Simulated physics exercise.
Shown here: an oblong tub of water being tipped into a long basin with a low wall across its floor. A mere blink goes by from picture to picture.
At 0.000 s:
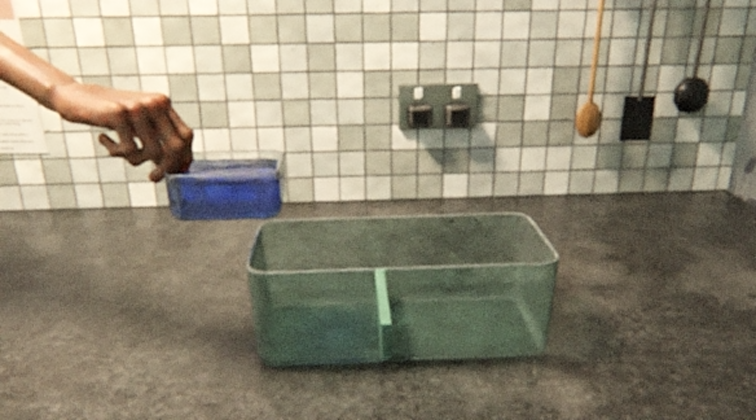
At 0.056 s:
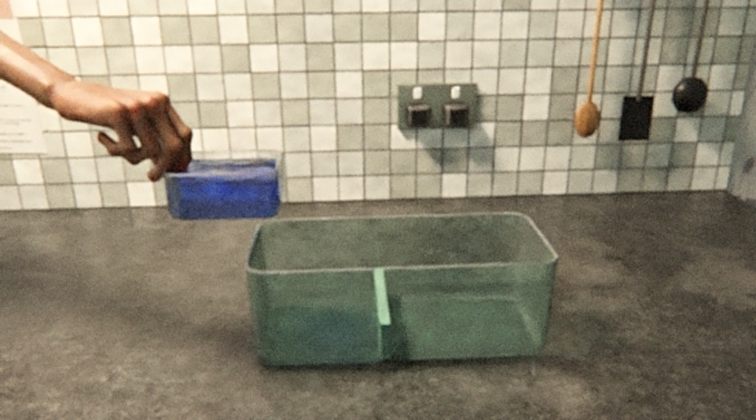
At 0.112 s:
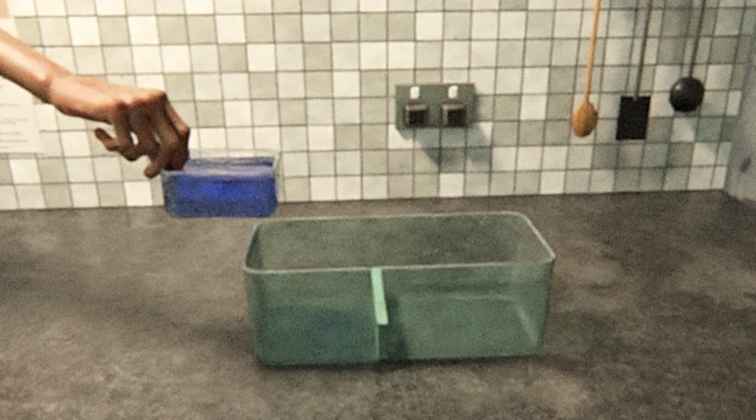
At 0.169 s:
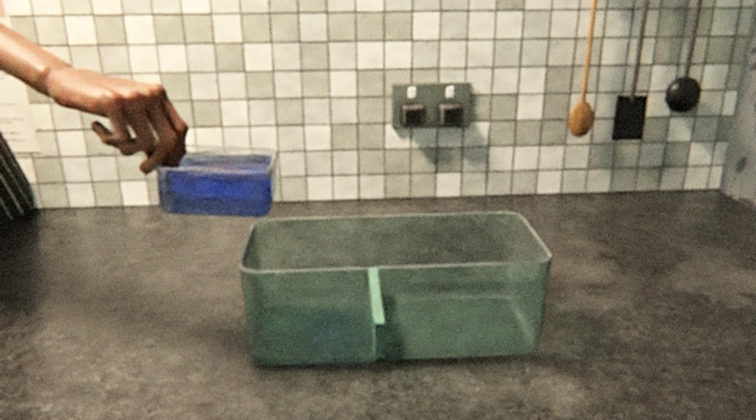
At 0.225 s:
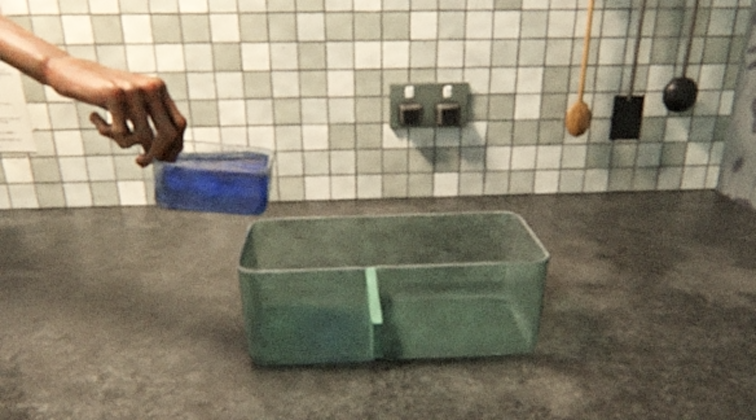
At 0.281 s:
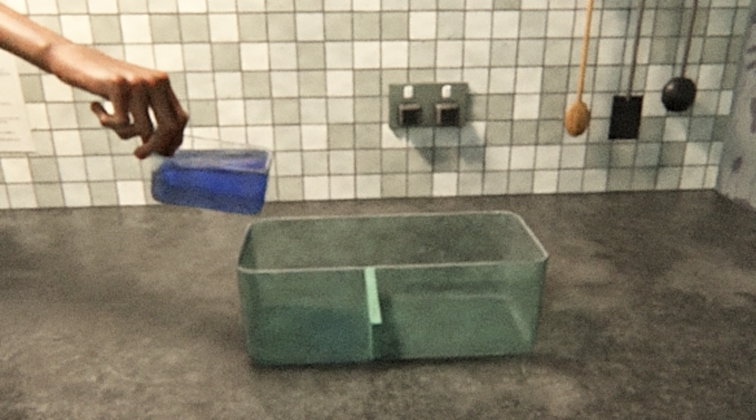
A hand reaches in from the left above a dark grey counter, seen from the front and slightly above, against a checked tile wall with a switch plate and hanging utensils. It holds a small clear tub of blue liquid, behind and left of a long, green-tinted, see-through basin with a low pale-green divider. The tub gradually tilts rightward while the view drifts very slightly right.
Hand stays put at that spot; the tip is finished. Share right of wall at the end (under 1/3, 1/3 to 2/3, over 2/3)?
I expect the share right of the wall to be below a third.
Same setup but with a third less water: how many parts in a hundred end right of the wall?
Estimated share: Close to 5 per cent.
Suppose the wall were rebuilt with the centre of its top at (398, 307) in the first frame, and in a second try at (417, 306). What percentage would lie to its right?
I'd expect near 10 percent the first time and near 15 percent the next.
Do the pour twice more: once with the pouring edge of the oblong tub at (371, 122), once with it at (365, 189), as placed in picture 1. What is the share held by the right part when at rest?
Result, first then second: About 95 % and about 95 %.
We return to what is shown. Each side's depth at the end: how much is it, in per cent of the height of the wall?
On the left it sits near 40, while on the right it sits near 0.
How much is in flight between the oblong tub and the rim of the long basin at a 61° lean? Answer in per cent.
Estimated: 35 per cent or thereabouts.
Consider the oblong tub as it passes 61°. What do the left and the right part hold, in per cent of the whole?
25 % left, 0 % right.
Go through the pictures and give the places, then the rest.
In the first picture, tilt 0°; pouring edge (280, 163); surface from (177, 170) to (280, 167); the long basin's rim runs from (254, 246) to (543, 237); the wall's top is at (383, 295).
In the second picture, tilt 0°; pouring edge (279, 163); surface from (175, 169) to (278, 167).
In the third picture, tilt 2°; pouring edge (276, 162); surface from (172, 168) to (276, 166).
In the fourth picture, tilt 4°; pouring edge (273, 162); surface from (168, 165) to (272, 163).
In the fifth picture, tilt 7°; pouring edge (270, 162); surface from (165, 162) to (269, 160).
In the sixth picture, tilt 11°; pouring edge (269, 162); surface from (162, 159) to (269, 158).
A moment on, the oblong tub is tipped part way and 39 per cent is still to pour, 25 is left of the wall and 0 right of it.
Next, the oblong tub is tipped on its side and 7 per cent is still to pour, 81 is left of the wall and 4 right of it.
Then the oblong tub is tipped right over and 0 per cent is still to pour, 93 is left of the wall and 5 right of it.
Later the oblong tub is tipped right over and 0 per cent is still to pour, 94 is left of the wall and 5 right of it.
In the end 94 per cent lies left of the wall, 5 right of it and 1 outside.
